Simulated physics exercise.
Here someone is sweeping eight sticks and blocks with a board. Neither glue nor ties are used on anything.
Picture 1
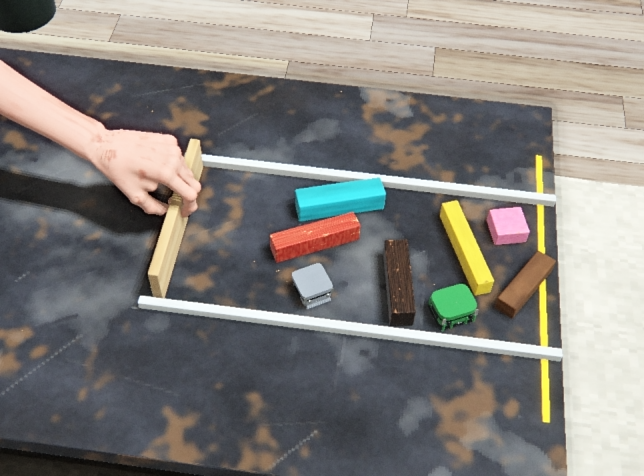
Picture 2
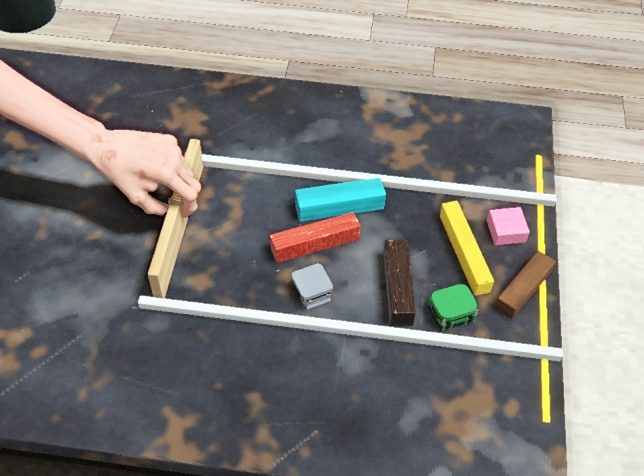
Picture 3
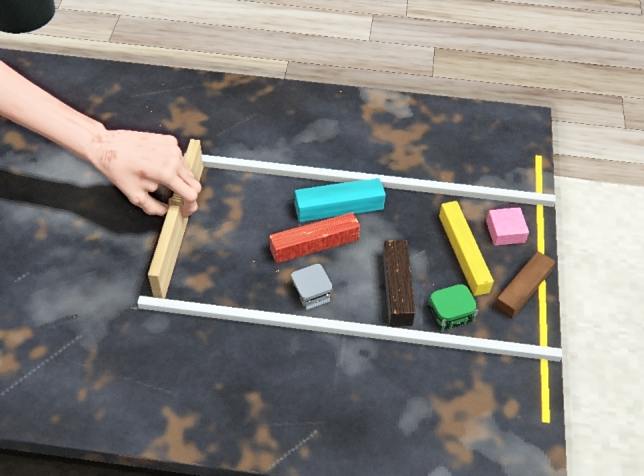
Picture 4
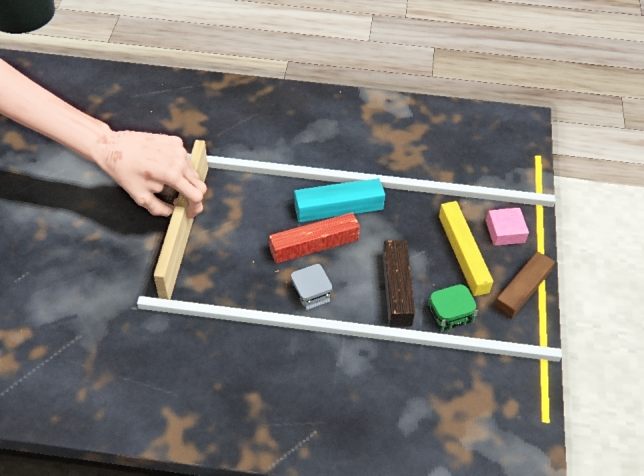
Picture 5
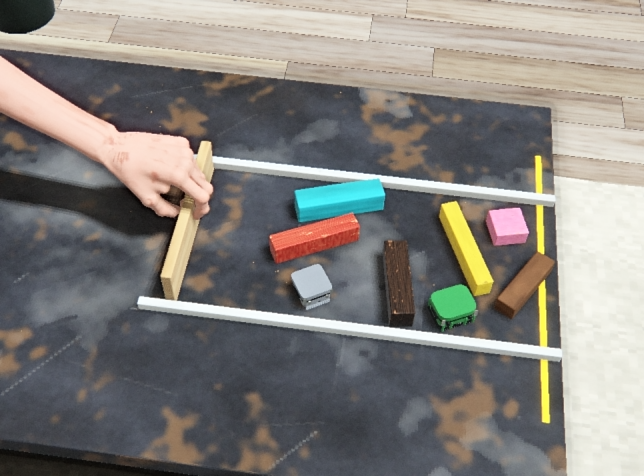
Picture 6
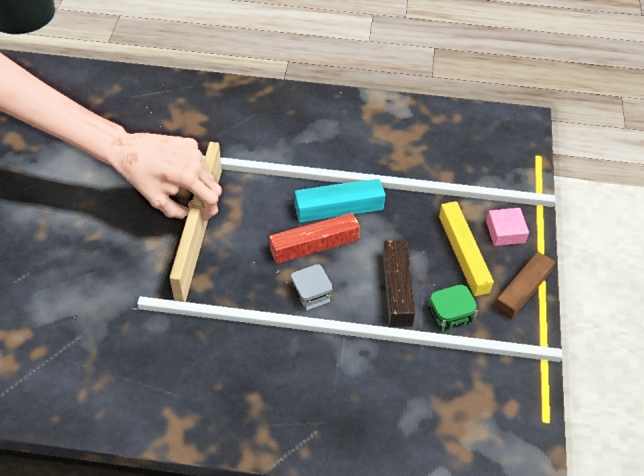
On a dark mottled tabletop, a hand holds a wooden board upright between two white rails, at first still, then slides it slightly right, while the colourful sticks and blocks ahead, near a yellow tape line, stay untouched.
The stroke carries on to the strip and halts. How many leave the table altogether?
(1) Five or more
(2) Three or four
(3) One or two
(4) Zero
(1) Five or more.
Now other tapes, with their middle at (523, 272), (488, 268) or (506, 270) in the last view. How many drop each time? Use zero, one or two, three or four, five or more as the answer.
In order of the places: Five or over; three or four; either three or four.
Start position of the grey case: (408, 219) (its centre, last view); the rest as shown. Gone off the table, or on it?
If so, it ends up falling.
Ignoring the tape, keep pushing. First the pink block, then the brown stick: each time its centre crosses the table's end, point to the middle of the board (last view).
(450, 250) and (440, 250), more or less.
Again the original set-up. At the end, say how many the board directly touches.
That would be 1 of them.
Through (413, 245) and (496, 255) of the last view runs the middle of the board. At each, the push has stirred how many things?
First 8, then 8.
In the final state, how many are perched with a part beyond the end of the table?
The number would be 1.
A little later, none off yet; brown stick at rest near (525, 285); pink block at rest near (507, 227); yellow bar at rest near (465, 248).
Next, none off yet; brown stick at rest near (528, 286); pink block at rest near (509, 227); yellow bar shifted a little near (489, 255).
Later still, two off so far; brown stick dropping near (542, 462); pink block dropping near (551, 365); yellow bar tilted well over near (573, 274).
When it is over, the number that fall off is five or more; down, red bar, turquoise stick, black bar, green case, yellow bar, pink block and brown stick.
